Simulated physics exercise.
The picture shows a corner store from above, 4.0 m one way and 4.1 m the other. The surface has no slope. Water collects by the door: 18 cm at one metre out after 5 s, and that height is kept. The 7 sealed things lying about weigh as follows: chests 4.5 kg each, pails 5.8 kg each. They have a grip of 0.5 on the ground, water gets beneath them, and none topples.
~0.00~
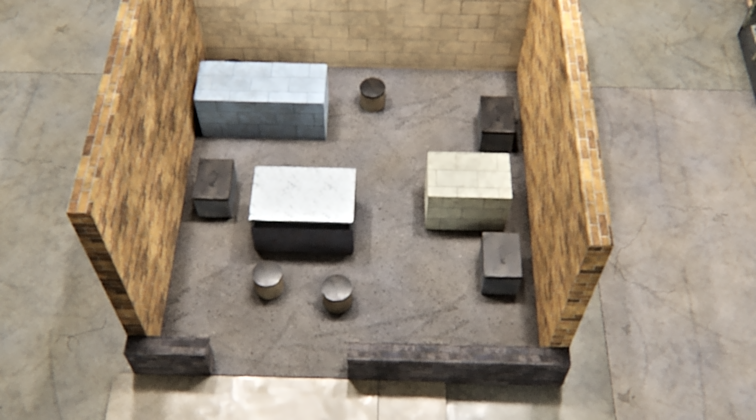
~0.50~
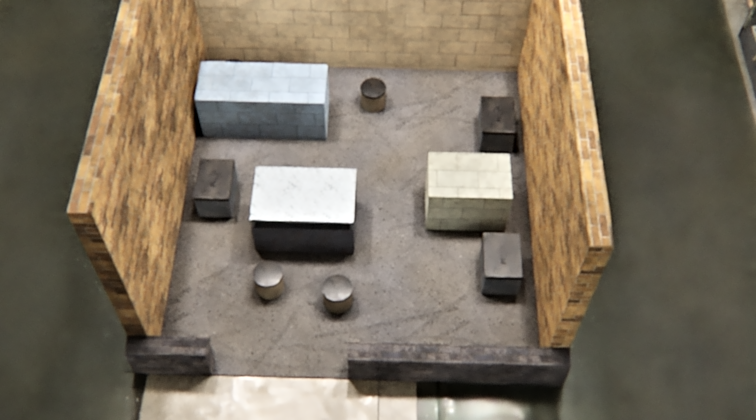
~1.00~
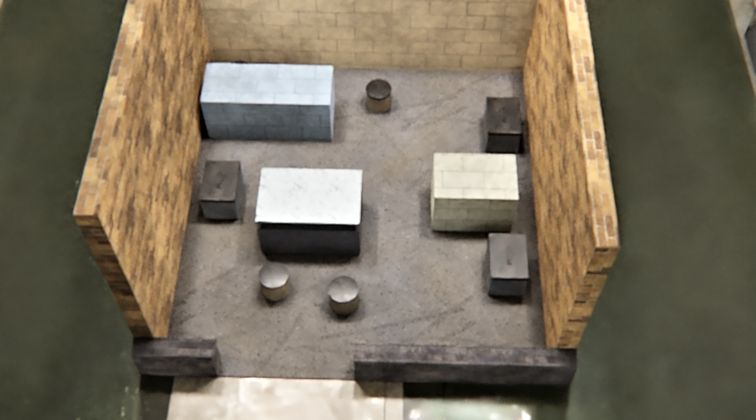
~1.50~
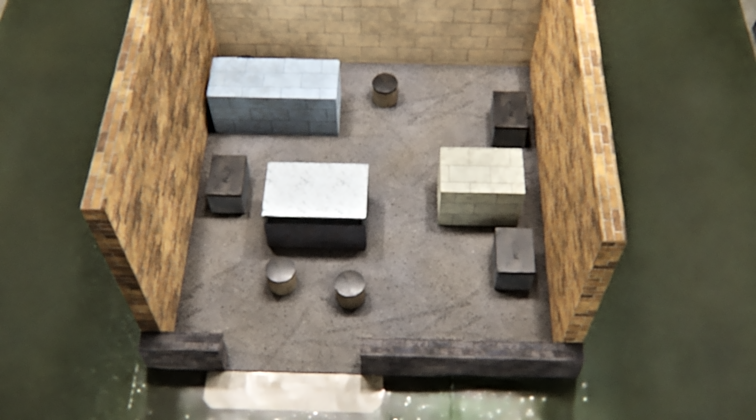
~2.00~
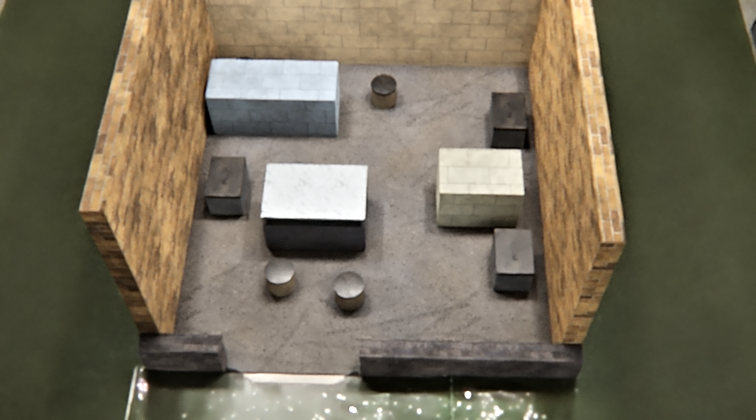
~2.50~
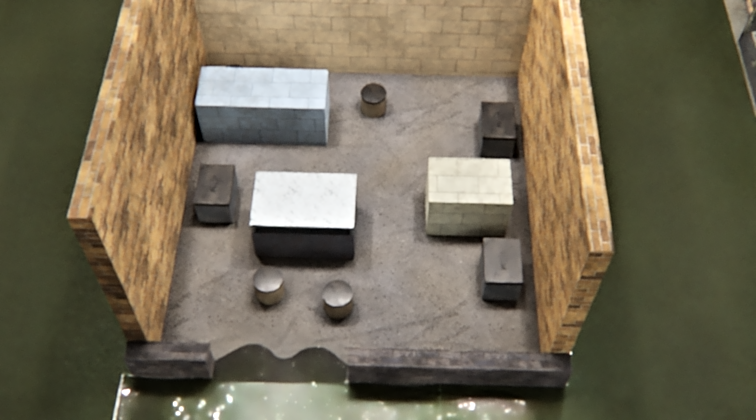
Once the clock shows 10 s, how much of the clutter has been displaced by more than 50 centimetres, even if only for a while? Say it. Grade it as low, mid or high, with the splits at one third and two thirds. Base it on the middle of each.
Grade: Mid, one to two thirds.
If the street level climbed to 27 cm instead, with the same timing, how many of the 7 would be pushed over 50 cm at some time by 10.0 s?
So the tally would be 5.
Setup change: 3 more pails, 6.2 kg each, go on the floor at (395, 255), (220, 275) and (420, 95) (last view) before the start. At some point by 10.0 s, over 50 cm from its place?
In the same order as the question: Not as far, farther, not as far.
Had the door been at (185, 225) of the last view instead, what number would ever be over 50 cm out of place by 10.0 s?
In that case the number is 3.
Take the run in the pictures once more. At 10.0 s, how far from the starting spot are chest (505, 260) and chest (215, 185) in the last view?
80 cm and 200 cm respectively.
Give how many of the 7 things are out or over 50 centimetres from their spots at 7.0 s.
My count gives 3.
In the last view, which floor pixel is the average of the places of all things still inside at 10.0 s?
Mean floor pixel: About (399, 185).
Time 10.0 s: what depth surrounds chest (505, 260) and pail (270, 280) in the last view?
I'd put it at 8 cm and 5 cm respectively.
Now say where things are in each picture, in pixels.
The first frame shows a chest at (498, 114), on the bottom; a pail at (232, 69) rests on the ground; water covers 0.0 m2; 0 of 7 have shifted.
The second frame shows a chest at (498, 114), on the bottom; a pail at (233, 69) rests on the ground; 0.0 m2 under water; 0 of 7 have shifted.
The third frame shows a chest at (504, 115), on the bottom; a pail at (238, 70) rests on the ground; water covers 0.0 m2; 0 of 7 have shifted.
The fourth frame shows a chest at (511, 109) rests on the ground; a pail at (245, 65) rests on the ground; 0.0 m2 under water; 0 of 7 have shifted.
The fifth frame shows a chest at (509, 110), on the bottom; a pail at (244, 66) rests on the ground; 0.0 m2 under water; 0 of 7 have shifted.
The sixth frame shows a chest at (499, 119) rests on the ground; a pail at (233, 74), on the bottom; 0.2 m2 under water; 0 of 7 have shifted.
After 3.5 s 0 of 7 are over 50 cm from their spots; 0 afloat.
After 4.5 s 0 of 7 are over 50 cm from their spots; 0 afloat.
After 7.0 s 3 of 7 are over 50 cm from their spots; 2 afloat.
After 10.0 s 4 of 7 are over 50 cm from their spots, and 4 have been at some point; 4 afloat.
